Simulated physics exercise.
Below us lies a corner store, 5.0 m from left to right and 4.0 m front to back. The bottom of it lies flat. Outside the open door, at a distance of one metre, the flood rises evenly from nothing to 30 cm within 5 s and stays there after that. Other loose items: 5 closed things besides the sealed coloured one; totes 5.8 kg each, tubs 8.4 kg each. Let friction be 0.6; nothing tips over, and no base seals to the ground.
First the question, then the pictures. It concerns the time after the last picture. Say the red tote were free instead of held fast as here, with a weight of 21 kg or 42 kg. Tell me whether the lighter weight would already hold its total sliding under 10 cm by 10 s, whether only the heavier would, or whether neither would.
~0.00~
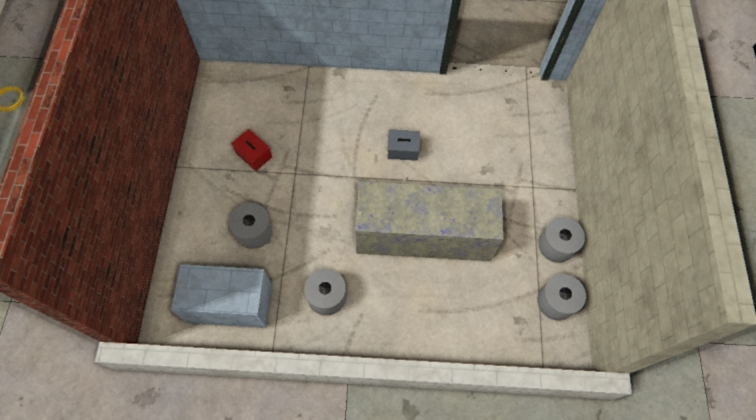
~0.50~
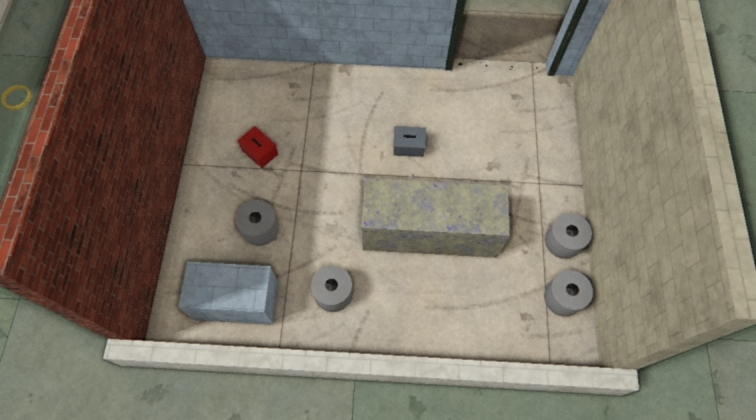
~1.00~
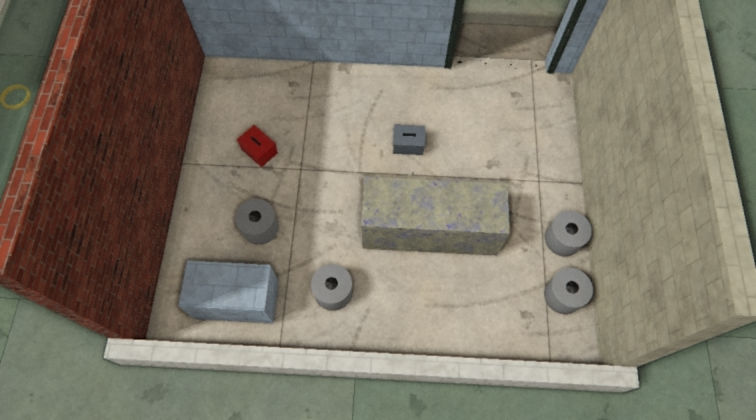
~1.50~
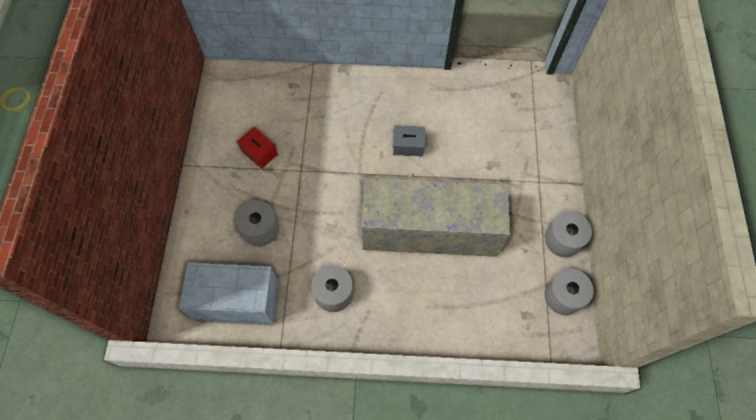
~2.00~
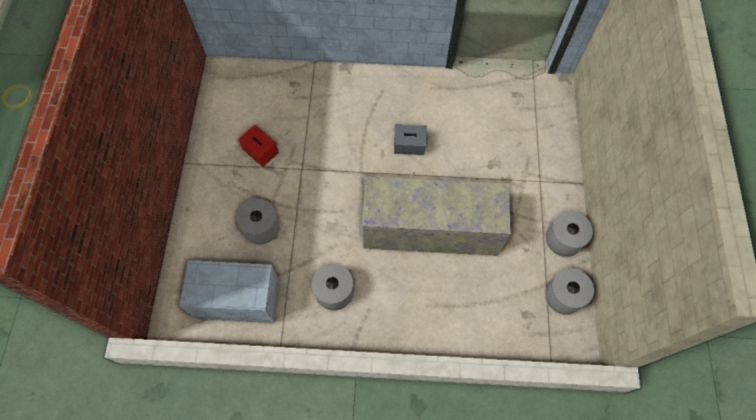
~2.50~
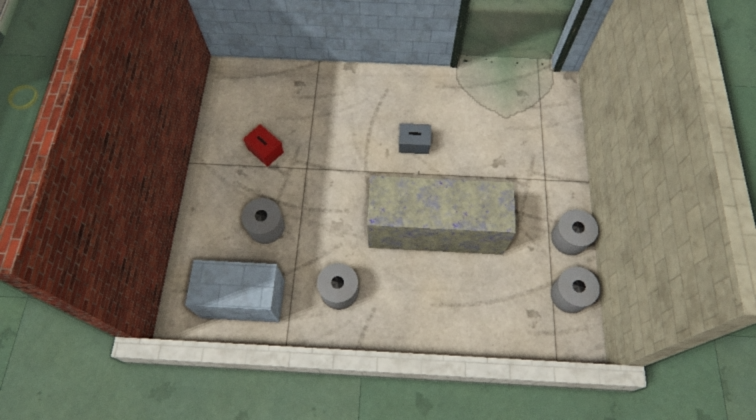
The lighter already would.
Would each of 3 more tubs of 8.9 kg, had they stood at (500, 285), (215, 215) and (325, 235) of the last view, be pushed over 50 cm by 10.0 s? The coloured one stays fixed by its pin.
Result, in turn - exceeds it; exceeds it; exceeds it.
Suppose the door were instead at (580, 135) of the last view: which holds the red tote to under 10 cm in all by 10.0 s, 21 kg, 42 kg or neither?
Then only the larger load is enough.
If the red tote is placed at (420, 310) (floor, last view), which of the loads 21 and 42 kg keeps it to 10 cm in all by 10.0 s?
Short answer: Heavier load only.
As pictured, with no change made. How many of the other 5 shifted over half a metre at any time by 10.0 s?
5 in all.
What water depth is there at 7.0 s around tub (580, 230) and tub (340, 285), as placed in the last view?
Depths: Near 8 cm, then near 1 cm.
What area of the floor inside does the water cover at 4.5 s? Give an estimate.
That flooded area is roughly 6.0 m2.
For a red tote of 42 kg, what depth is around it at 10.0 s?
Something like 8 centimetres.
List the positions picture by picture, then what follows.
The red tote at (251, 145) rests on the ground; water covers 0.0 m2; 0 of 6 have shifted, in the first frame.
The red tote at (257, 143) rests on the ground; 0.0 m2 under water; 0 of 6 have shifted, in the second frame.
The red tote at (256, 141) rests on the ground; water covers 0.0 m2; 0 of 6 have shifted, in the third frame.
The red tote at (256, 143) rests on the ground; water covers 0.0 m2; 0 of 6 have shifted, in the fourth frame.
The red tote at (257, 141), on the bottom; water covers 0.1 m2; 0 of 6 have shifted, in the fifth frame.
The red tote at (262, 141), on the bottom; 0.7 m2 under water; 0 of 6 have shifted, in the sixth frame.
After 3.5 s the red tote would be 0 cm from its start with 21 kg and 0 cm from its start with 42 kg; 0 cm of water round it then.
After 4.5 s the red tote would be 0 cm from its start with 21 kg and 0 cm from its start with 42 kg; 0 cm of water round it then.
After 7.0 s the red tote would be 0 cm from its start with 21 kg and 0 cm from its start with 42 kg; 4 cm of water round it then.
After 10.0 s the red tote would be 0 cm from its start with 21 kg and 0 cm from its start with 42 kg; 8 cm of water round it then.
